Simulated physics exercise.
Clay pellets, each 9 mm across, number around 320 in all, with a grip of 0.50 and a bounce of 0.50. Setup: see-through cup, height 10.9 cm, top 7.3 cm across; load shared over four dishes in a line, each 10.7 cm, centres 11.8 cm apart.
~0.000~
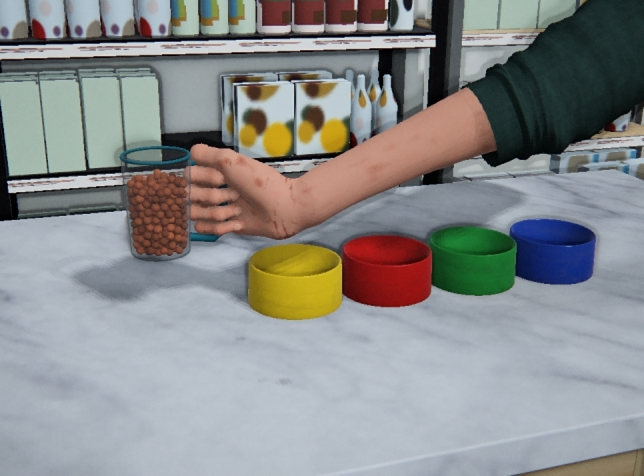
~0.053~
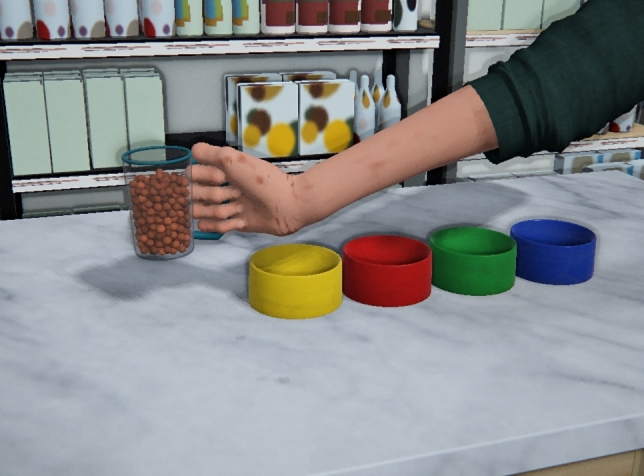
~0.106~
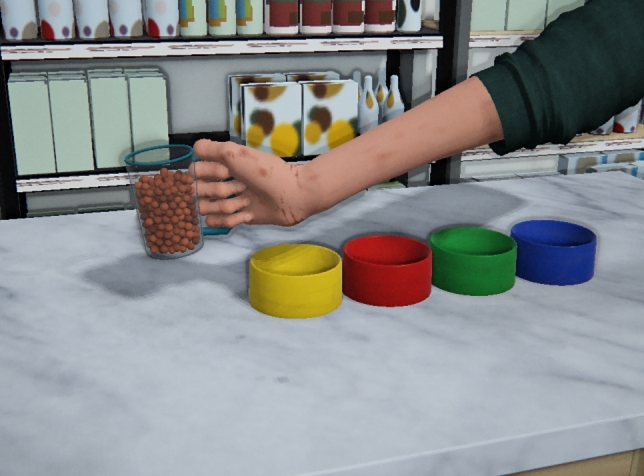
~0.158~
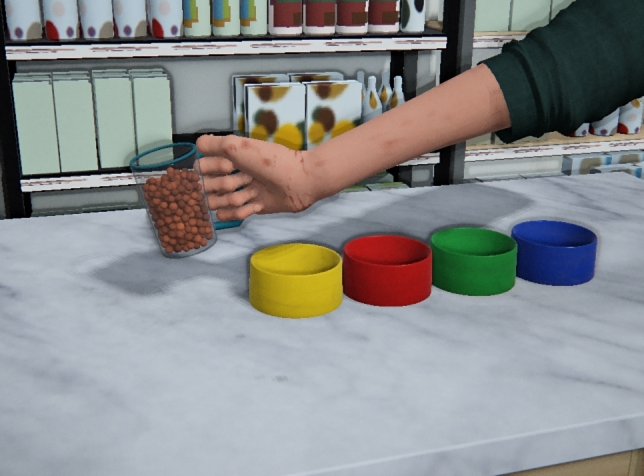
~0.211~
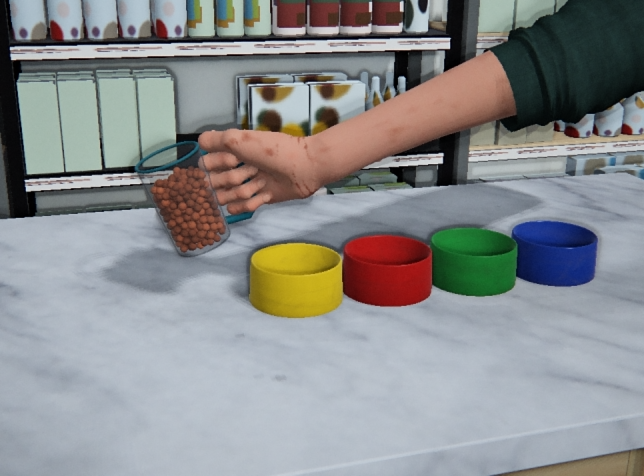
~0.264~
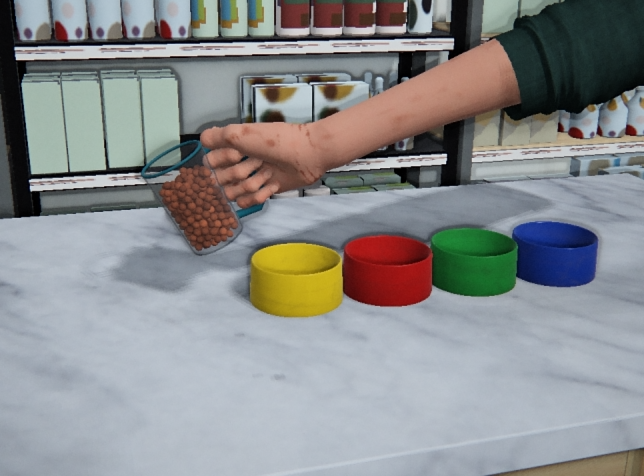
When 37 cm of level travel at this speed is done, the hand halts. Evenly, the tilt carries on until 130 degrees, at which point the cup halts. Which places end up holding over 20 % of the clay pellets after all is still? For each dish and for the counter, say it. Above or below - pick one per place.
Red: Below; blue: Below; green: Below; yellow: Above; counter: Below.
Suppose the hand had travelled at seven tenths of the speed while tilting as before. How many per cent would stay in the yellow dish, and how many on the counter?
Shares: Yellow 20, counter 80.
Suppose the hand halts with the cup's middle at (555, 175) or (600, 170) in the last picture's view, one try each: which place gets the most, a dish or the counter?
First try: Yellow; second try: Yellow.
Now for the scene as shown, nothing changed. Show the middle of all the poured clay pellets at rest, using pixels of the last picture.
Near (294, 282).
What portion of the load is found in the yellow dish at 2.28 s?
Some 95 in a hundred by then.
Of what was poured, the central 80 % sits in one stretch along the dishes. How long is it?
Spread: Around 7 cm.
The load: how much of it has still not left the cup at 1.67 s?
Roughly 0 in a hundred.
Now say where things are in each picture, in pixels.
The first picture shows cup at (158, 204), tilt 0 degrees, lip at (121, 158), moved 0.0 cm; middle of the pieces at (157, 211); yellow dish at (295, 260); red dish at (387, 250); green dish at (473, 241); blue dish at (553, 232).
The second picture shows cup at (161, 203), tilt 2 degrees, lip at (123, 158), moved 0.2 cm; middle of the pieces at (160, 210).
The third picture shows cup at (167, 202), tilt 6 degrees, lip at (126, 161), moved 0.9 cm; middle of the pieces at (167, 209).
The fourth picture shows cup at (177, 201), tilt 13 degrees, lip at (131, 165), moved 1.8 cm; middle of the pieces at (177, 208).
The fifth picture shows cup at (186, 200), tilt 20 degrees, lip at (136, 170), moved 2.8 cm; middle of the pieces at (187, 207).
The sixth picture shows cup at (195, 200), tilt 27 degrees, lip at (142, 175), moved 3.8 cm; middle of the pieces at (197, 206); yellow dish at (297, 259); red dish at (388, 251); green dish at (474, 243); blue dish at (555, 235). Its pace works out near 130 degrees a second; the hand travels 19 cm a second.
Then, at 1.11 s, tilt 130 degrees; cup holds 45 %, yellow 45 %.
Then, at 1.67 s, tilt 130 degrees; cup holds 0 %, yellow 95 %.
After 2.28 s, tilt 130 degrees; cup holds 0 %, yellow 95 %.
By 2.6 s all is still; red 0 %, blue 0 %, green 0 %, yellow 95 %, counter 5 %.
